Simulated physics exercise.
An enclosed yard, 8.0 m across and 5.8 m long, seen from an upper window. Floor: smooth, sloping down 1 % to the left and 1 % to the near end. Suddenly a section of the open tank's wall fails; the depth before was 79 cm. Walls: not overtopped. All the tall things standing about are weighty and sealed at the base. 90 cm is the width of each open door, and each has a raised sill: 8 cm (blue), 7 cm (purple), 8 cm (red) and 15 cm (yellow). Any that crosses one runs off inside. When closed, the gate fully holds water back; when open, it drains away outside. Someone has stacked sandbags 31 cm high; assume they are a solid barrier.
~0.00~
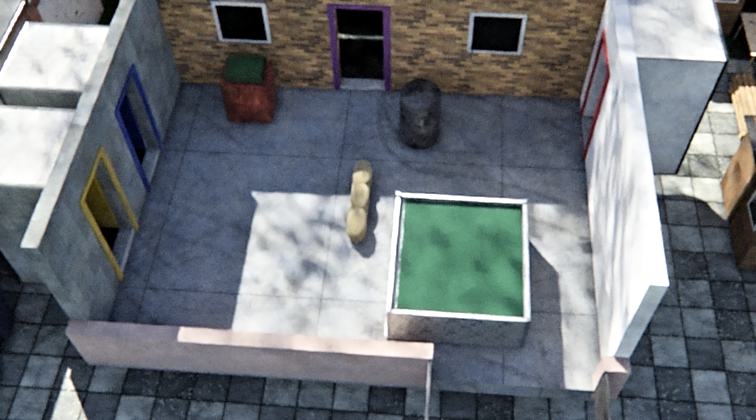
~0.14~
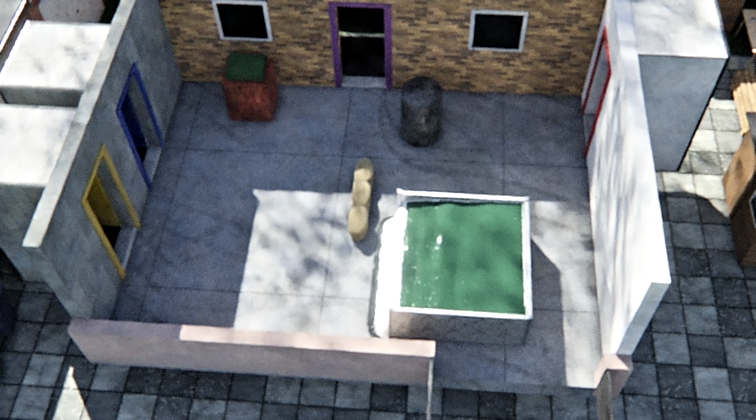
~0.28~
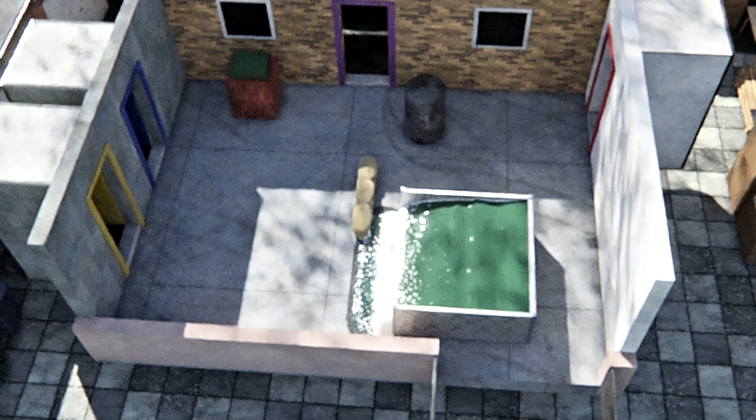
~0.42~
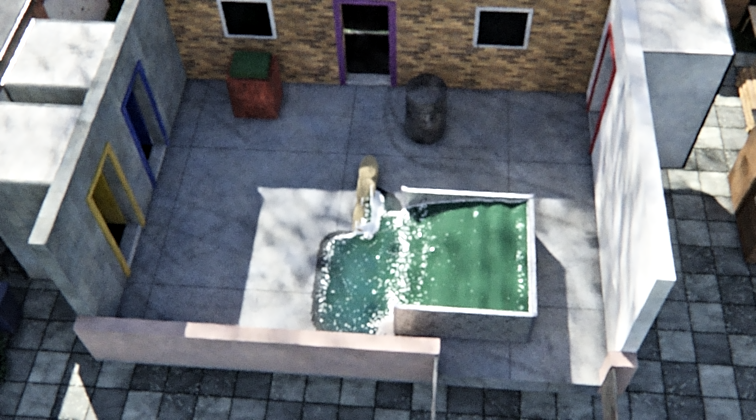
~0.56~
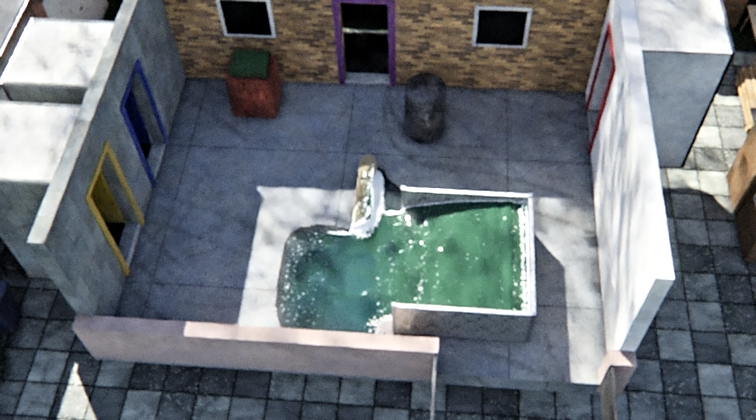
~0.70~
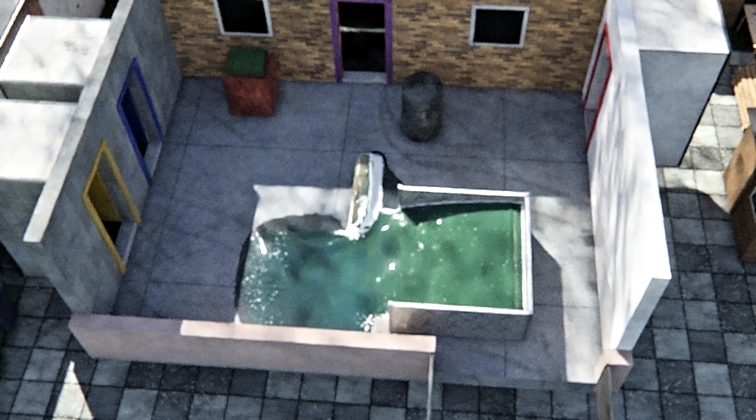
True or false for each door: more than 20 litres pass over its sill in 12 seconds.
Per door: The blue door: True; the purple door: True; the red door: False; the yellow door: True.
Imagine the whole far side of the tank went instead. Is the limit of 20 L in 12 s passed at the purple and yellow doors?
So purple ends up past the limit and yellow ends up short of it.
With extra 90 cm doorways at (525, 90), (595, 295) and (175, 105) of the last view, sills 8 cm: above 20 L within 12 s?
Note, doorways in listed order: Stays short, stays short, goes beyond.
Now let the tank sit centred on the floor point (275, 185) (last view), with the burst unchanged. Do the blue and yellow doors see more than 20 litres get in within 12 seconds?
Well, blue ends up beyond the mark and yellow ends up beyond the mark.
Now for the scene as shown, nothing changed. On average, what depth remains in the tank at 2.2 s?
Roughly 22 centimetres.
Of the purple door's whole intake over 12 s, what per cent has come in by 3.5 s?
Estimate: Around 50 per cent.
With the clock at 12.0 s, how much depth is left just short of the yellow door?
I'd put it at around 11.0 cm deep.
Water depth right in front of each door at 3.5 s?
Centimetres: Blue 17 / purple 10 / red 3 / yellow 27.
After 1.4 s water covers 40 % of the floor and is deepest (46 cm) near (371, 230); blue door not reached, purple door not reached, red door not reached, yellow door 22 cm at the sill, 5 L in.
After 2.2 s water covers 50 % of the floor and is deepest (61 cm) near (105, 337); blue door 8 cm at the sill, 0 L in, purple door 12 cm at the sill, 5 L in, red door not reached, yellow door 35 cm at the sill, 93 L in.
After 3.5 s water covers 70 % of the floor and is deepest (36 cm) near (105, 337); blue door 17 cm at the sill, 28 L in, purple door 10 cm at the sill, 32 L in, red door 3 cm at the sill, 0 L in, yellow door 27 cm at the sill, 203 L in.
After 7.0 s water covers 85 % of the floor and is deepest (20 cm) near (160, 155); blue door 16 cm at the sill, 64 L in, purple door 5 cm at the sill, 50 L in, red door 3 cm at the sill, 0 L in, yellow door 12 cm at the sill, 249 L in.
After 12.0 s water covers 95 % of the floor and is deepest (16 cm) near (105, 337); blue door 8 cm at the sill, 127 L in, purple door 6 cm at the sill, 62 L in, red door 5 cm at the sill, 1 L in, yellow door 11 cm at the sill, 249 L in.
